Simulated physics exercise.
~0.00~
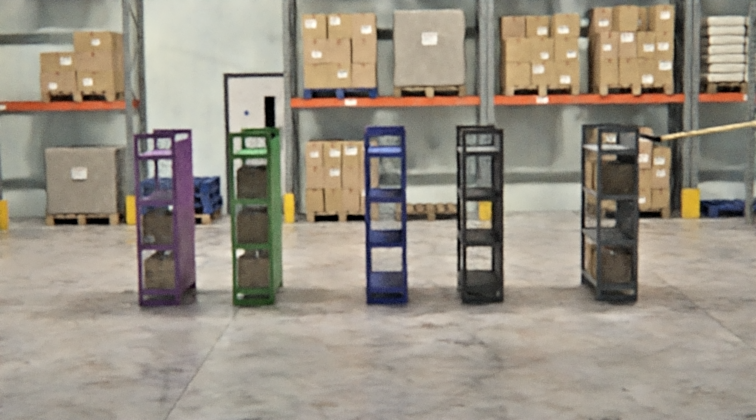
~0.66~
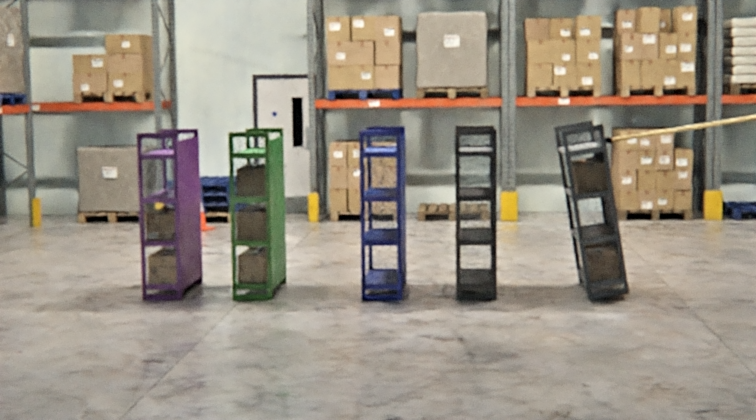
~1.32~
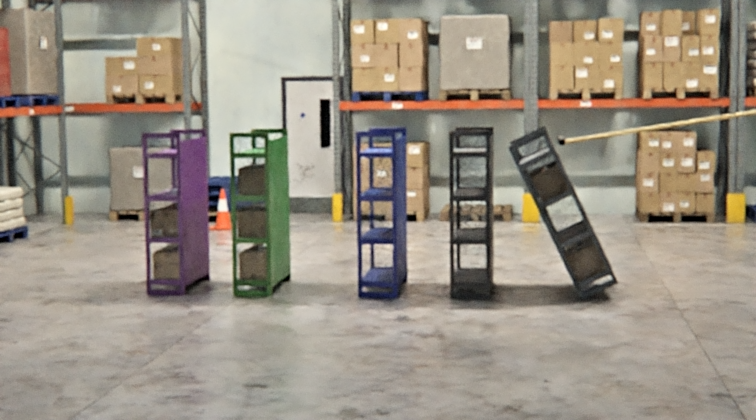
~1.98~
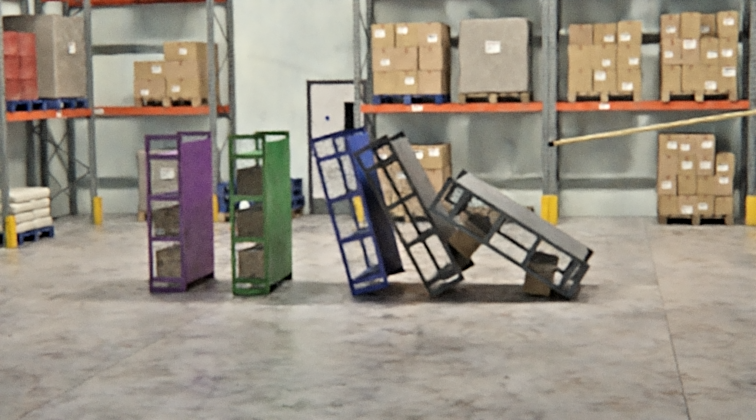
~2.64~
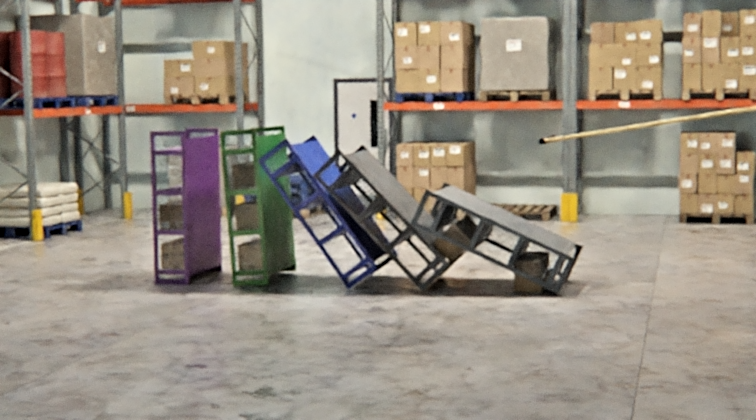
In the video, a pole tips the rightmost of five shelving racks leftward in a warehouse, and it topples into the black rack, which falls against the blue one; the blue rack leans onto the green rack, which stays standing beside the unmoved purple one.
